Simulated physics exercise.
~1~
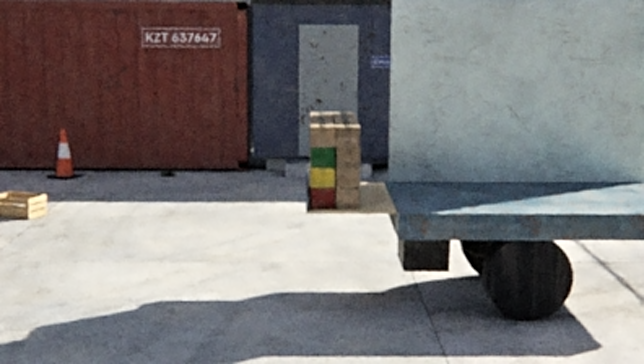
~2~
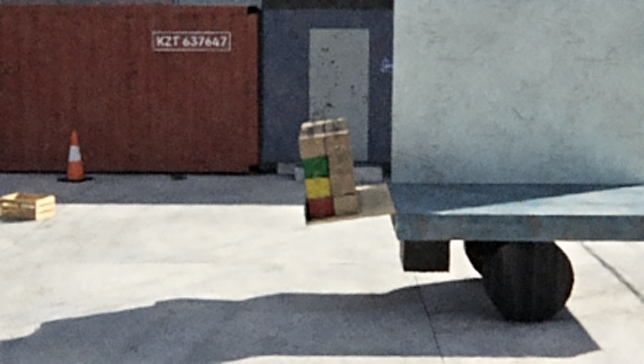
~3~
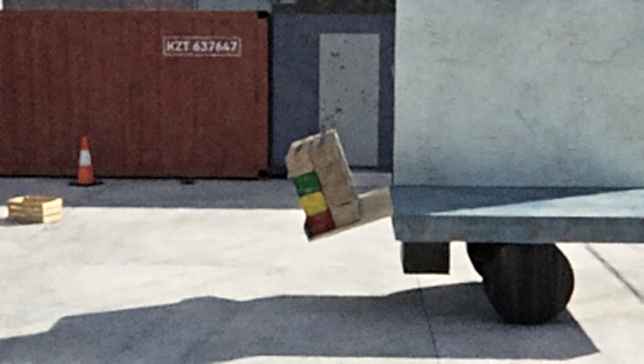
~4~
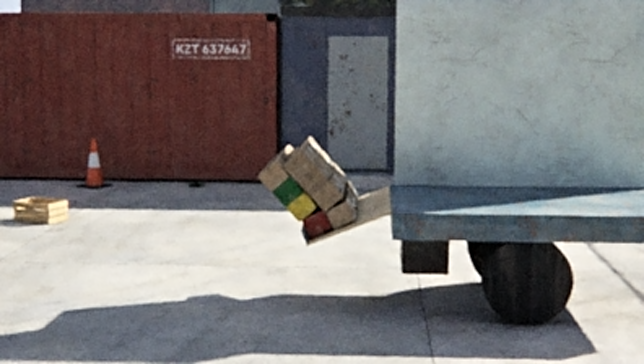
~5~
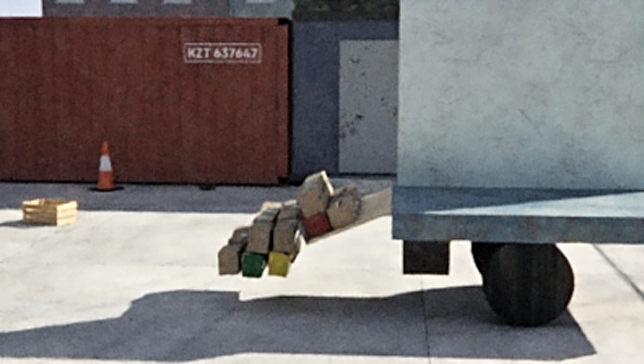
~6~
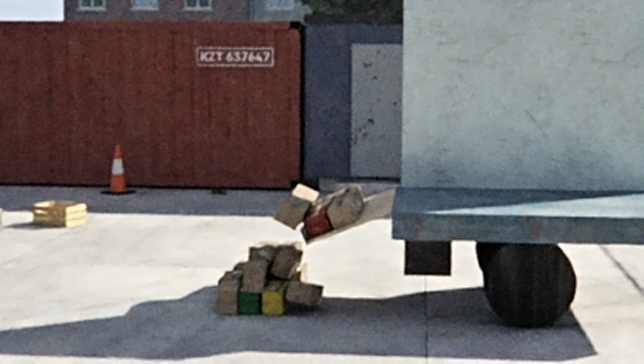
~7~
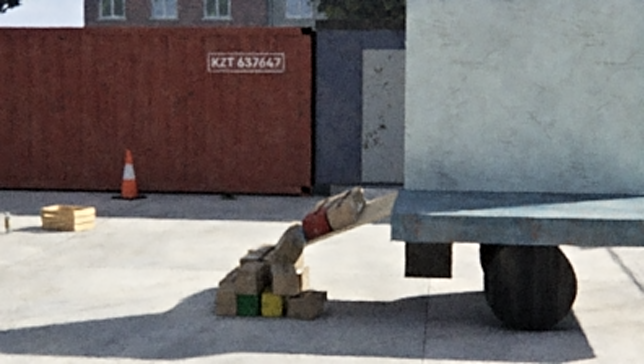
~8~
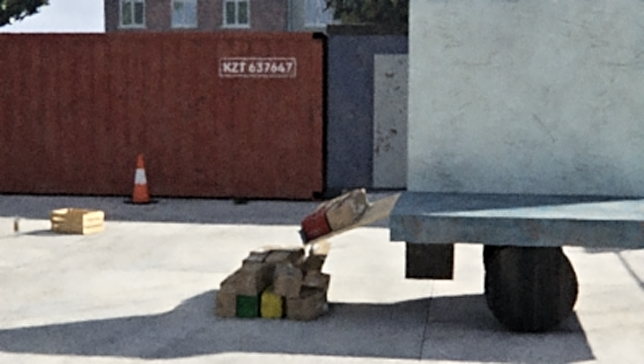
The stacked parcels tilt left with the platform and topple to the ground, leaving the red one aboard.
